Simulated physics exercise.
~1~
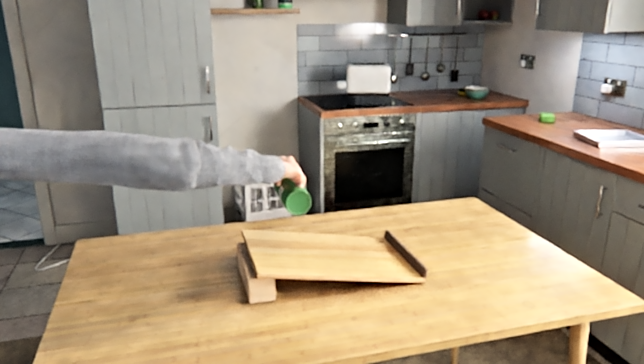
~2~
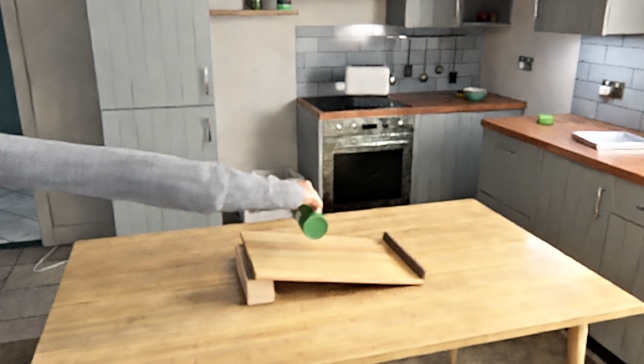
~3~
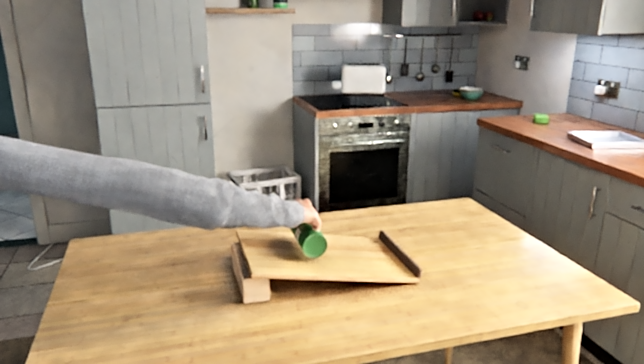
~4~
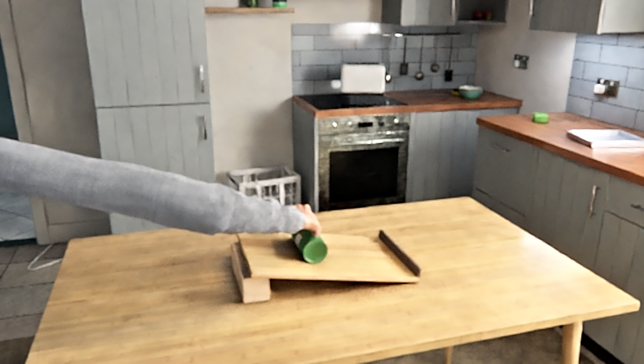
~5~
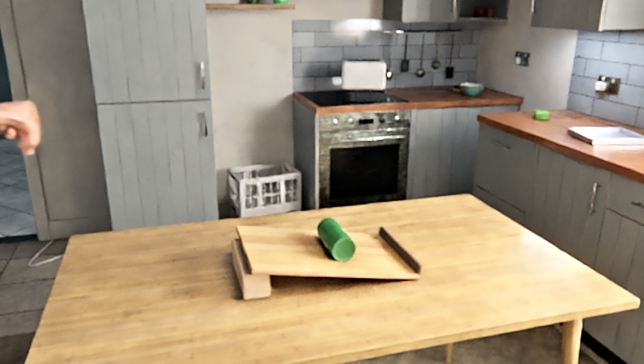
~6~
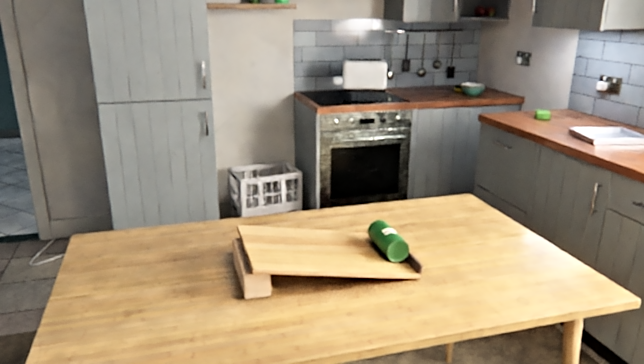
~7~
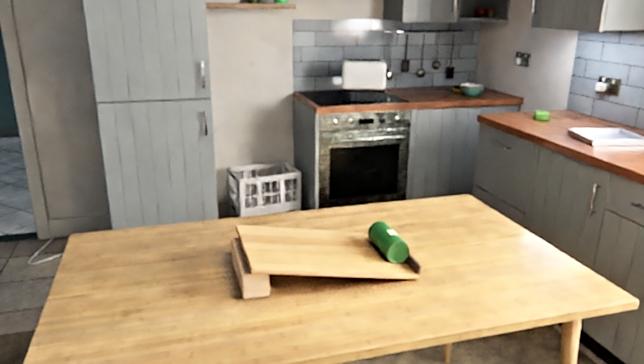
In a kitchen, a hand lays a green jar on a sloping board and withdraws, the jar rolling down to rest at the lower edge.
